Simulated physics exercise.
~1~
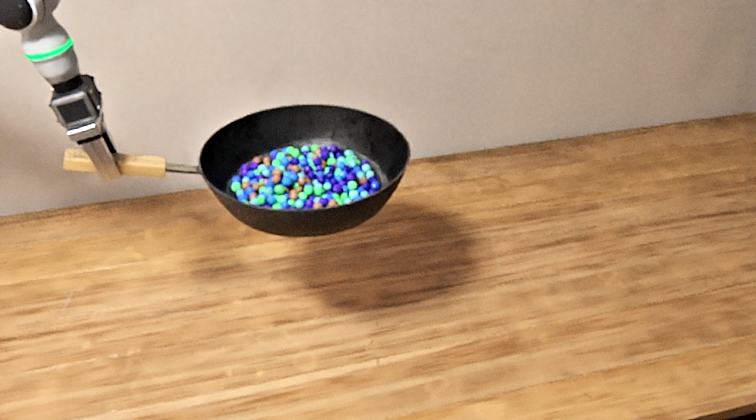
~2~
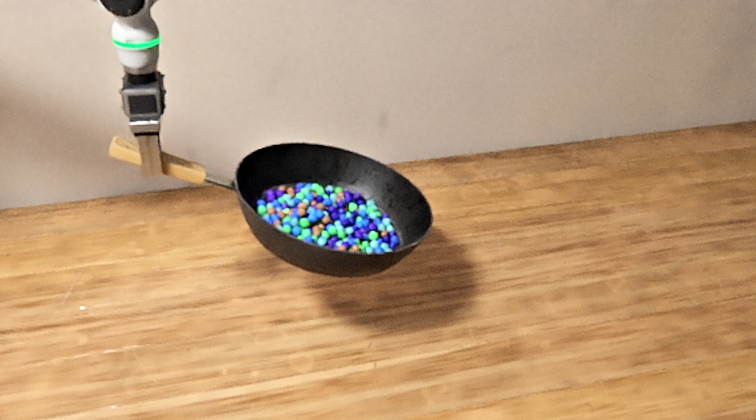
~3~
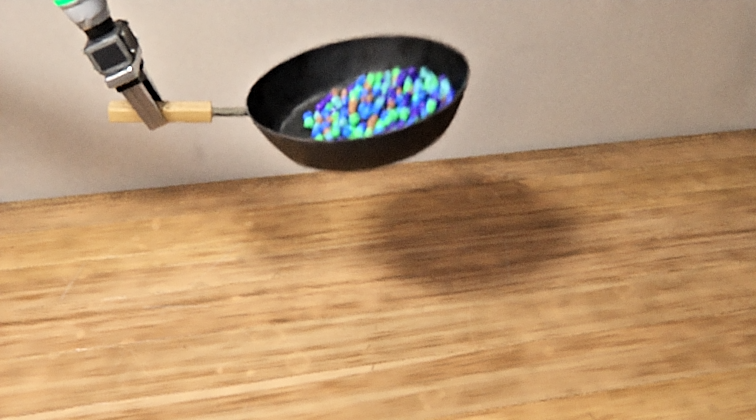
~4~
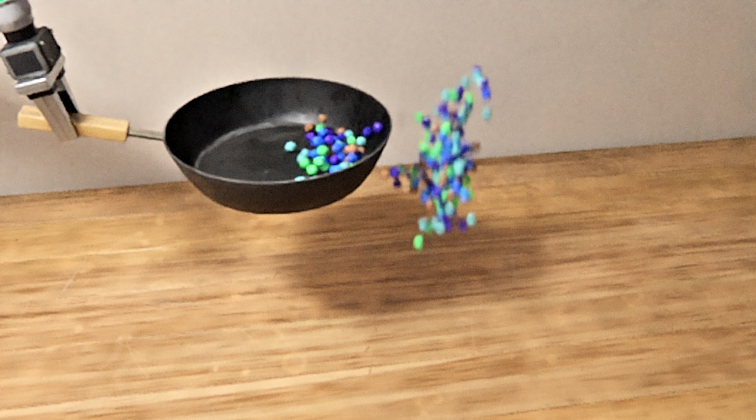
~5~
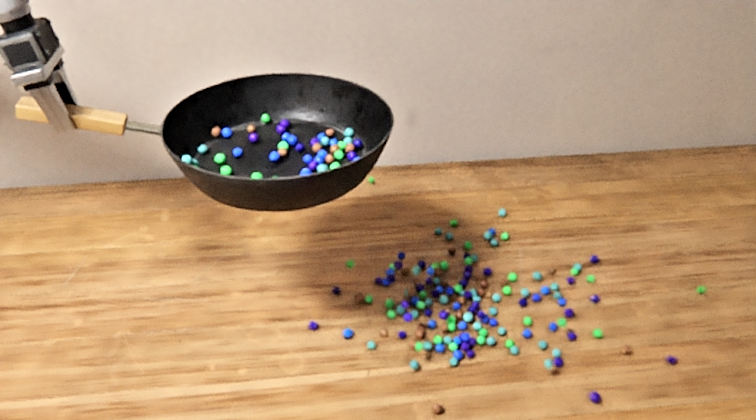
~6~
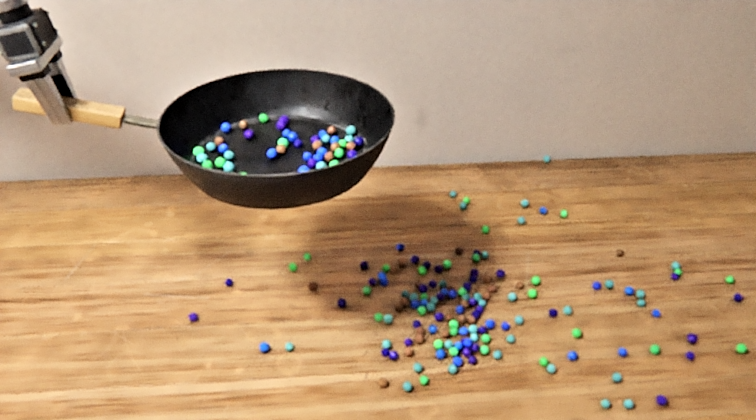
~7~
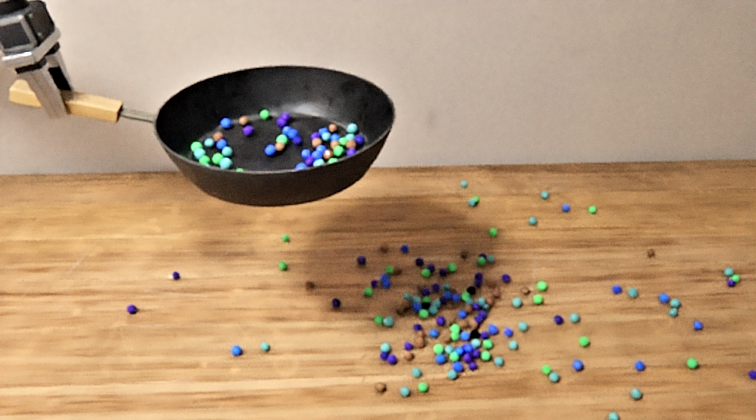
A robot gripper held a black frying pan full of small colourful balls above a wooden table, dipped and tilted it, then swung it up, flinging most of them out to the right, where they scattered across the table while some stayed in the pan.
